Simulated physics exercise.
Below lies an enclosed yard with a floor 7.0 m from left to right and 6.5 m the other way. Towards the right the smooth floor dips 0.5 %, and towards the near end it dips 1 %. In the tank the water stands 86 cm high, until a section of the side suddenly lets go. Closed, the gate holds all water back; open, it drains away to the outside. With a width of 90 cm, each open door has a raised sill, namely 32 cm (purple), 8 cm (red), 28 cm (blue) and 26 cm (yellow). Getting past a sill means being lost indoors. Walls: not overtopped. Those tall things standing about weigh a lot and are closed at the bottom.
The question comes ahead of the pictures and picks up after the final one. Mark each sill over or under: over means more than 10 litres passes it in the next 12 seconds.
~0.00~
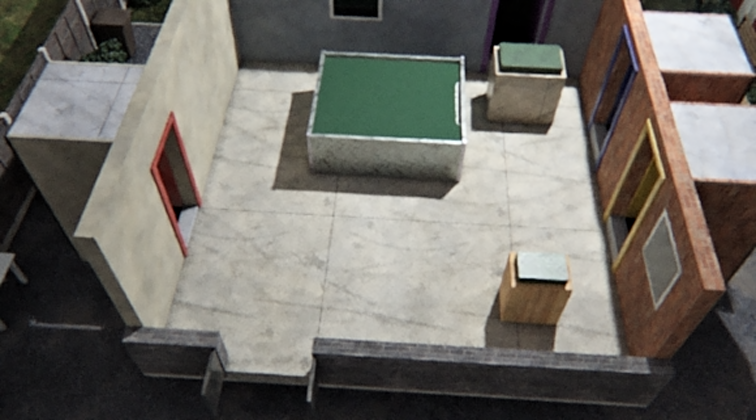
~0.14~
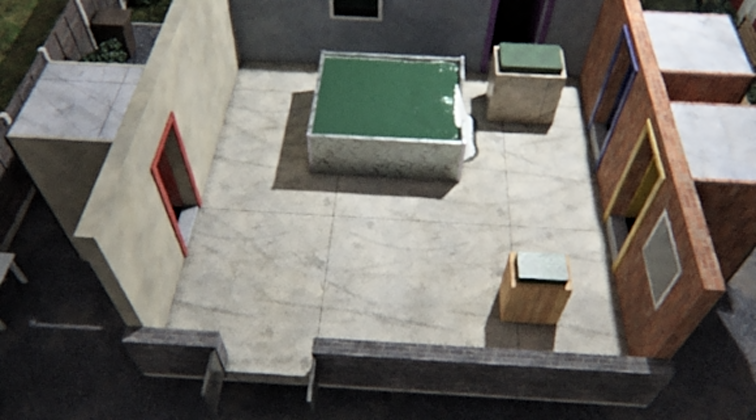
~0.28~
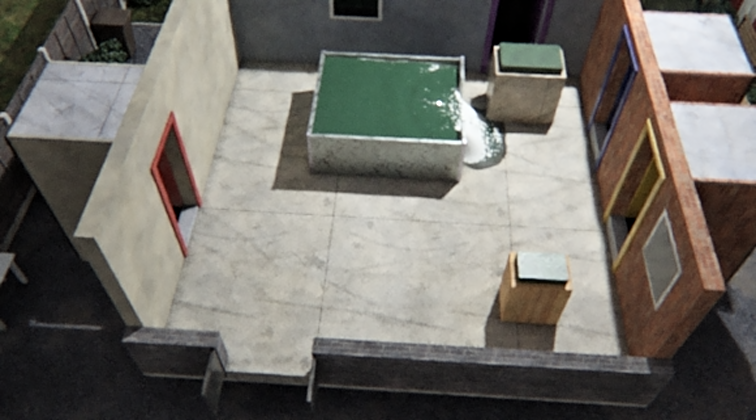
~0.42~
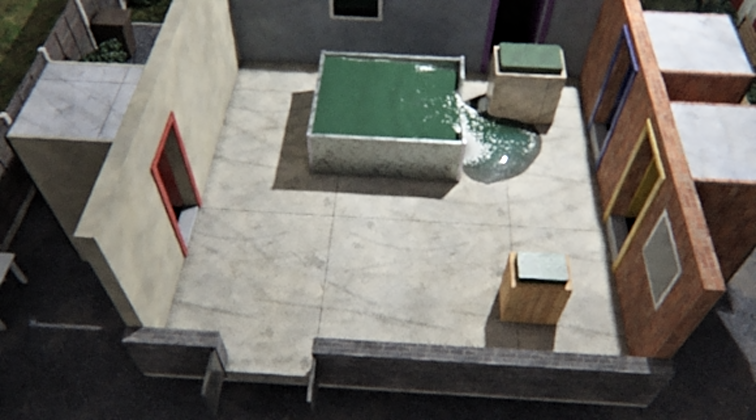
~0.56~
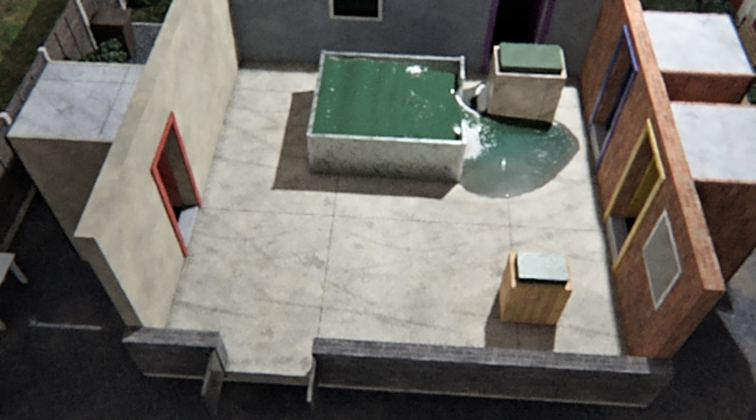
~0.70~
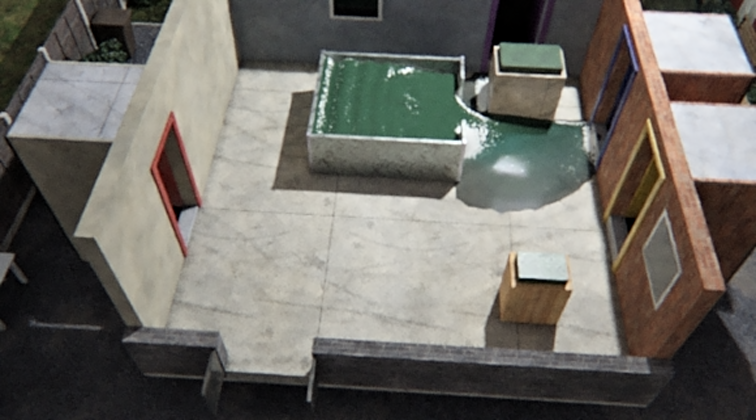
Purple door - under; red door - over; blue door - over; yellow door - under.
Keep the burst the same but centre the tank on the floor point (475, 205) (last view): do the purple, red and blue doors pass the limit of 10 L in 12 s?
Purple: Within limit; red: Too much; blue: Within limit.
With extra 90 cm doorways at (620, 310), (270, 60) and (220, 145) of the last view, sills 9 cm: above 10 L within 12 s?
Per doorway, in order: Sufficient / sufficient / insufficient.
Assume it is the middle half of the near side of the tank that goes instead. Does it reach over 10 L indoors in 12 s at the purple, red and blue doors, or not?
Then purple would come out on the low side, red on the low side and blue on the low side.
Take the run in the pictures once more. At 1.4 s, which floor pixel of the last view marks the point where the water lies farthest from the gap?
Roughly at pixel (609, 275).
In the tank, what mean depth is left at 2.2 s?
Some 52 cm on average.
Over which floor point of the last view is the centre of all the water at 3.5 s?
Roughly (460, 161).
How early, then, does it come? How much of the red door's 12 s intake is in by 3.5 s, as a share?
Roughly 0 percent is in by then.
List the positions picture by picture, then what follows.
The first picture shows still water, 86 cm deep, in the tank at (390, 98).
In the second picture, water pours out at (458, 123) and has run 0.6 m, to (468, 158); typically 13 cm deep outside, 86 cm at the tank's back.
In the third picture, water pours out at (458, 125) and has run 0.9 m, to (501, 155); typically 14 cm deep outside, 86 cm at the tank's back.
In the fourth picture, the front is at (538, 141), 1.5 m from the gap at (458, 125); 2.1 m2 of floor is under water; 86 cm left at the back of the tank.
In the fifth picture, the front is at (574, 148), 2.2 m from the gap at (458, 125); 3.6 m2 of floor is under water; 85 cm left at the back of the tank.
In the sixth picture, the front is at (594, 168), 2.6 m from the gap at (458, 125); 5.1 m2 of floor is under water; 79 cm left at the back of the tank.
After 1.4 s water covers 25 % of the floor and is deepest (54 cm) near (461, 137); purple door 9 cm at the sill, 0 L in, red door not reached, blue door 54 cm at the sill, 79 L in, yellow door 17 cm at the sill, 0 L in.
After 2.2 s water covers 30 % of the floor and is deepest (51 cm) near (587, 151); purple door 13 cm at the sill, 0 L in, red door not reached, blue door 53 cm at the sill, 219 L in, yellow door 22 cm at the sill, 0 L in.
After 3.5 s water covers 50 % of the floor and is deepest (38 cm) near (610, 346); purple door 18 cm at the sill, 0 L in, red door not reached, blue door 35 cm at the sill, 341 L in, yellow door 16 cm at the sill, 0 L in.
After 7.0 s water covers 95 % of the floor and is deepest (25 cm) near (626, 369); purple door 15 cm at the sill, 0 L in, red door 11 cm at the sill, 4 L in, blue door 20 cm at the sill, 371 L in, yellow door 10 cm at the sill, 0 L in.
After 12.0 s water covers 100 % of the floor and is deepest (18 cm) near (342, 362); purple door 8 cm at the sill, 0 L in, red door 11 cm at the sill, 51 L in, blue door 13 cm at the sill, 372 L in, yellow door 7 cm at the sill, 0 L in.
